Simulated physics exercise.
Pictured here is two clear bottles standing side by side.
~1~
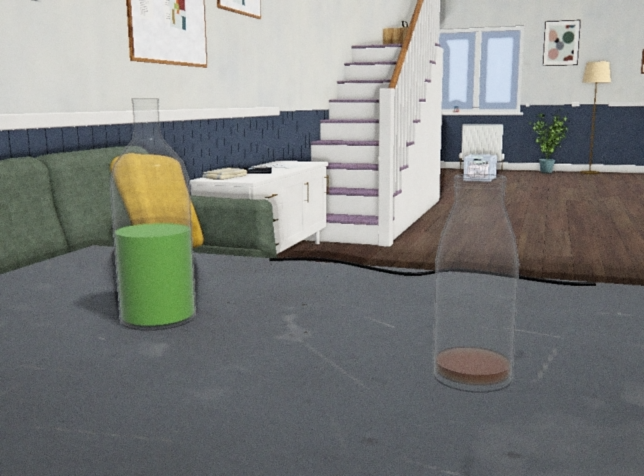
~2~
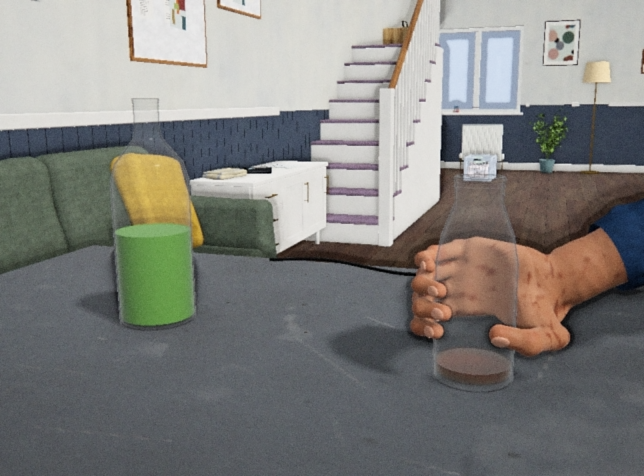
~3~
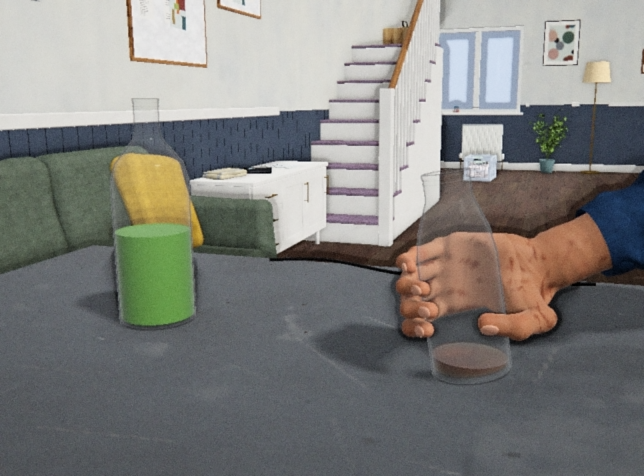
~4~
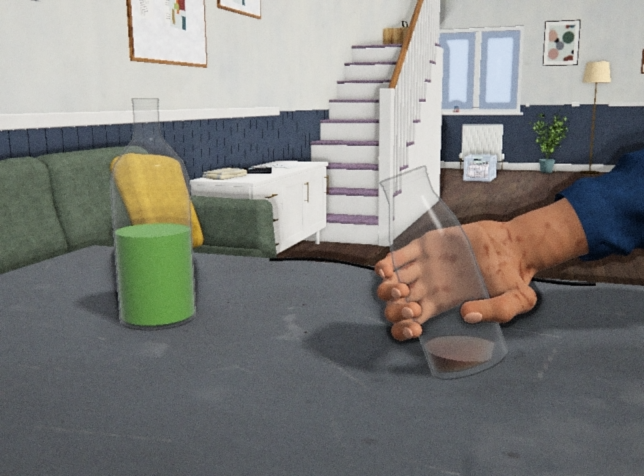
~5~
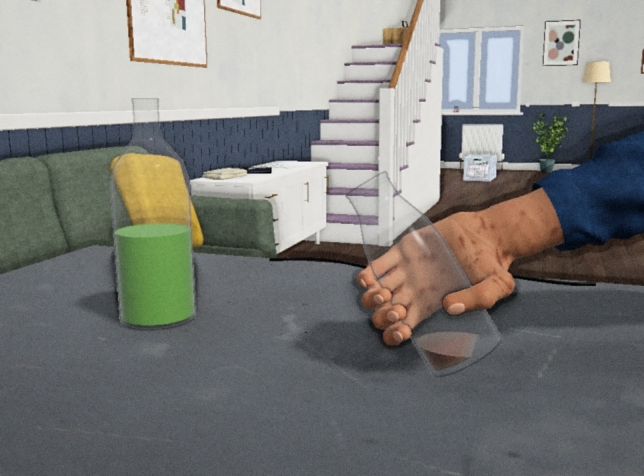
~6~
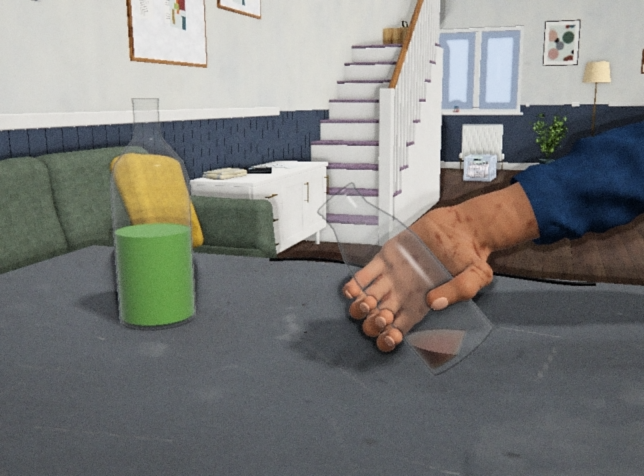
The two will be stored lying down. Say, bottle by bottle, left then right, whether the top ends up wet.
Wet top? Left: Yes; right: No.
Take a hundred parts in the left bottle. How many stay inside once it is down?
About 65 %.
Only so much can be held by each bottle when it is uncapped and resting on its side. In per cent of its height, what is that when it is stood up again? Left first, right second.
26 %, then 14 %.
Next, the right bottle is nearly down; right bottle, dry at the neck.
After that, the right bottle lies flat; right bottle, dry at the neck.
Finally, both lie flat; right bottle, dry at the neck; left bottle, some has come out.
